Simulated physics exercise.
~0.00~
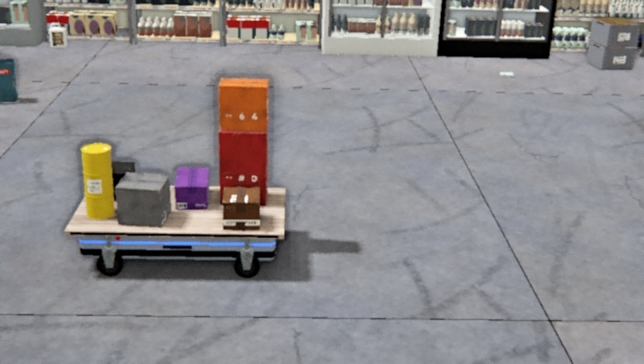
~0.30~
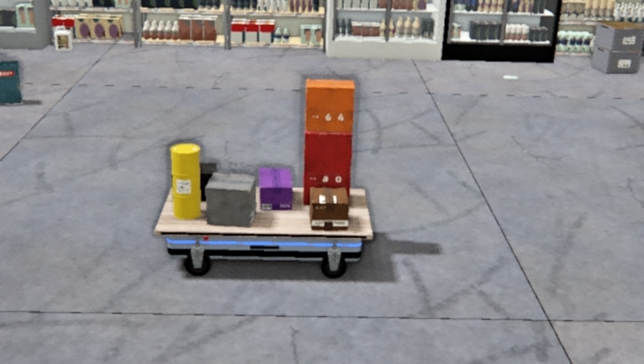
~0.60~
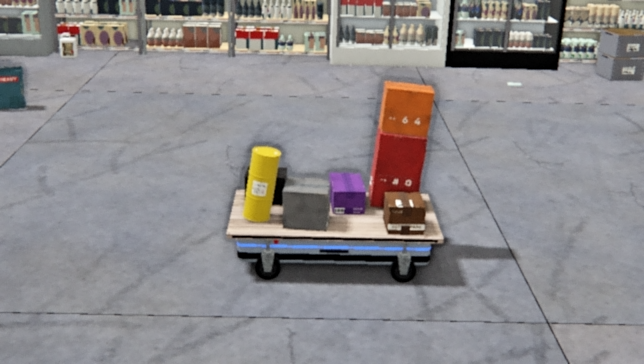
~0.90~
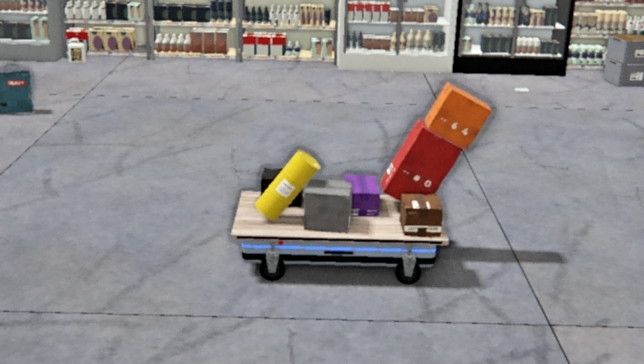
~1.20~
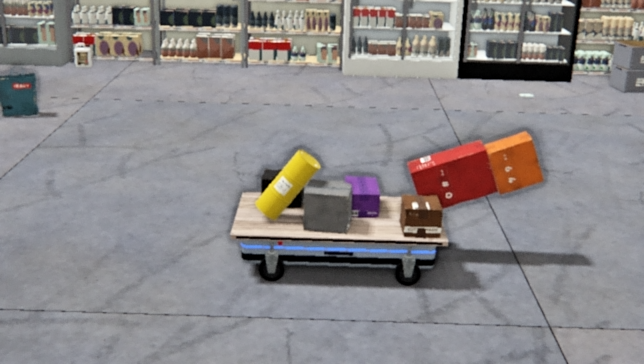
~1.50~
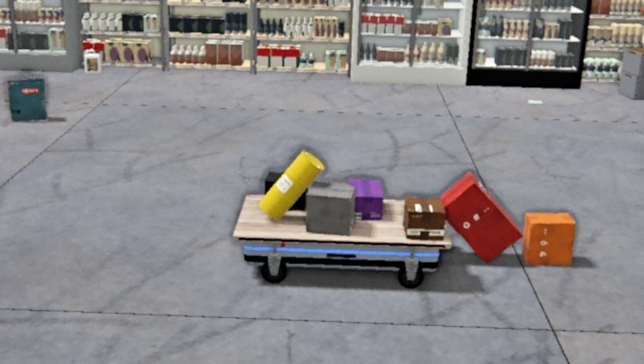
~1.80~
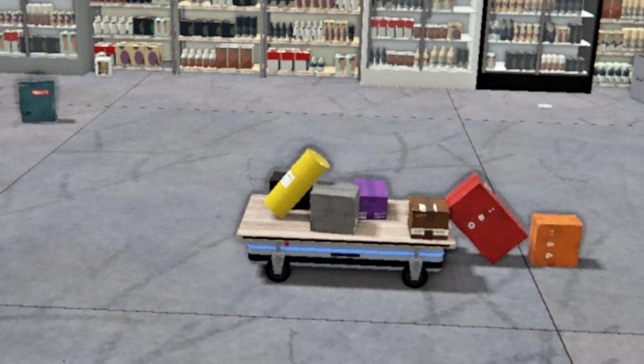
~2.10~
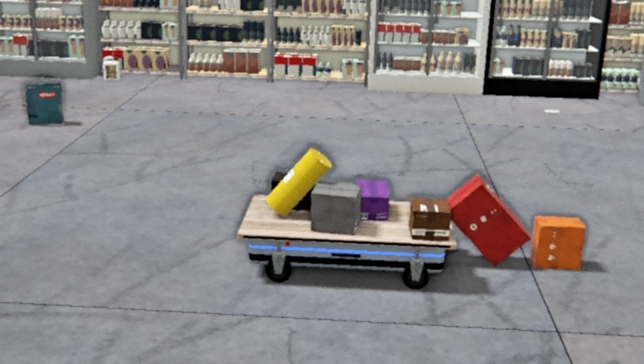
On a grey shop floor with stocked shelves and coolers along the back, seen from slightly above and to one side, a flat cart carries a yellow canister at left, a grey box, a black parcel, a purple box, a brown parcel, and an orange box stacked on a red one at right. The cart rolls right and stops. As it halts, the canister tilts right and the red and orange stack tips over the front edge. Both boxes tumble to the floor. The orange box rests beyond the red one, which leans against the cart's end, while the canister stays slanted on the deck.
